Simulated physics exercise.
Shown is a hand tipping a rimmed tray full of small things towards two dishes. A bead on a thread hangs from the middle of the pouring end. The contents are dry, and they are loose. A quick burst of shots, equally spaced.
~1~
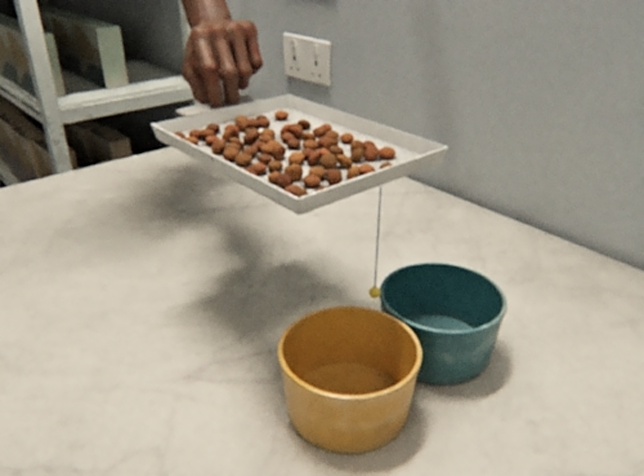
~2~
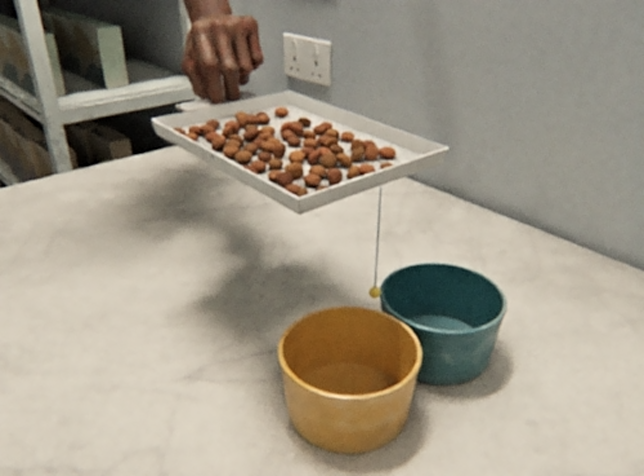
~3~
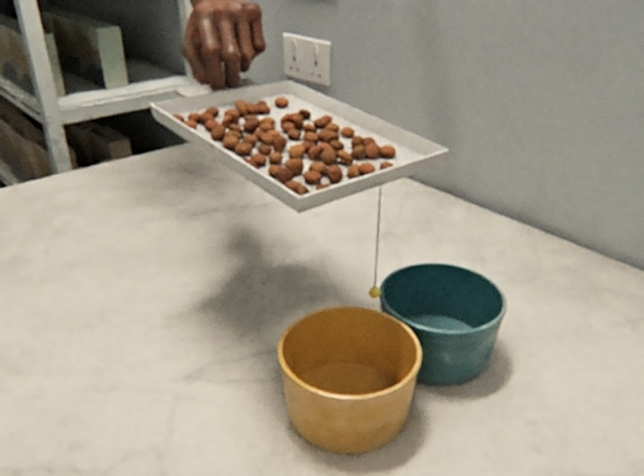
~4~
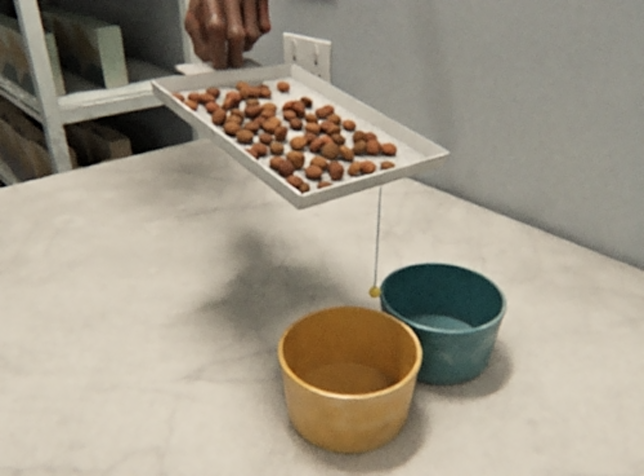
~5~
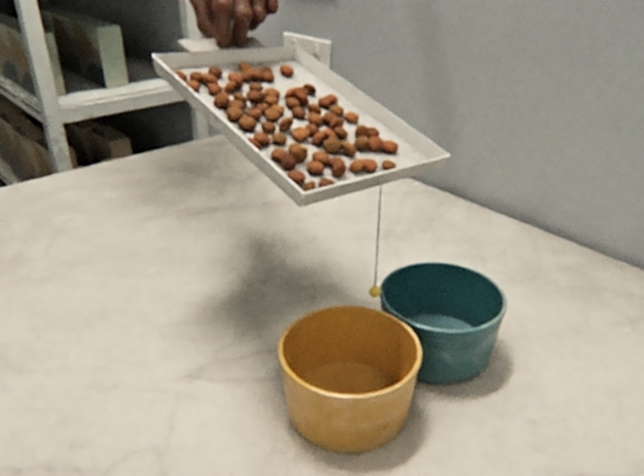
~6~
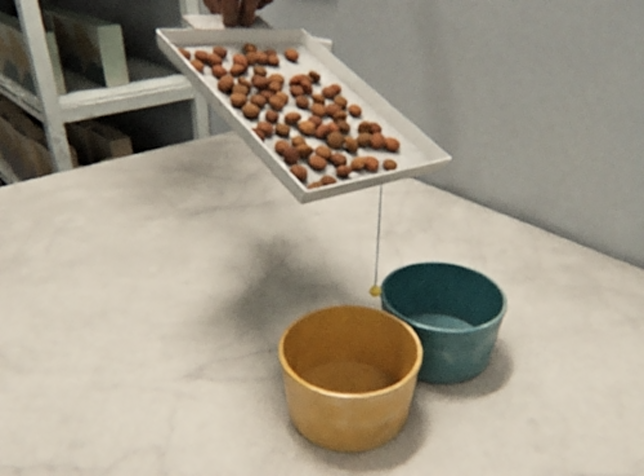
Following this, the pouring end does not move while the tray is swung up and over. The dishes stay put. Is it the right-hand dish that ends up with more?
Yes, the right-hand one.
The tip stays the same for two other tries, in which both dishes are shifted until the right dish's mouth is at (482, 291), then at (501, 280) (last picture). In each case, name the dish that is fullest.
Results - the dish on the right side first, the dish on the left side second.
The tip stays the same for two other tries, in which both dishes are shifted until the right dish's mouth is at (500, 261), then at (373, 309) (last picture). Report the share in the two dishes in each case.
About 90 per cent, then about 20 per cent.
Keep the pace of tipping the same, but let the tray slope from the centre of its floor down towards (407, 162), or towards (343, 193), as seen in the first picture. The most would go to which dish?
Try 1: The right-side dish; try 2: The left-side dish.
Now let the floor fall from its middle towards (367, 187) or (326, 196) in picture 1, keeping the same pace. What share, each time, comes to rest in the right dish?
For the first it's near 30 %, for the second near 0 %.
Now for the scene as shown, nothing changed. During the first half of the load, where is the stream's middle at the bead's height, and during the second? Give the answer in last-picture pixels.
It goes through near (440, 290) first, then near (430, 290).
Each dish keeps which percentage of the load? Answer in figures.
Left dish keeps 10 %, right dish keeps 90 %.
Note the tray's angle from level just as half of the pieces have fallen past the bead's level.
Roughly 100 degrees of tilt.
Just after the last frame, tray tipped steeply; almost all on the tray; just a few in the air.
A moment on, tray tipped past a quarter turn; about a tenth on the tray; about a tenth in the left dish; roughly two thirds in the right dish; just a few outside both; roughly a quarter in the air.
Further on, tray tipped past a quarter turn; about a tenth in the left dish; the larger part in the right dish; about a tenth outside both.
When it is over, tray tipped past a quarter turn; about a tenth in the left dish; the larger part in the right dish; about a tenth outside both.
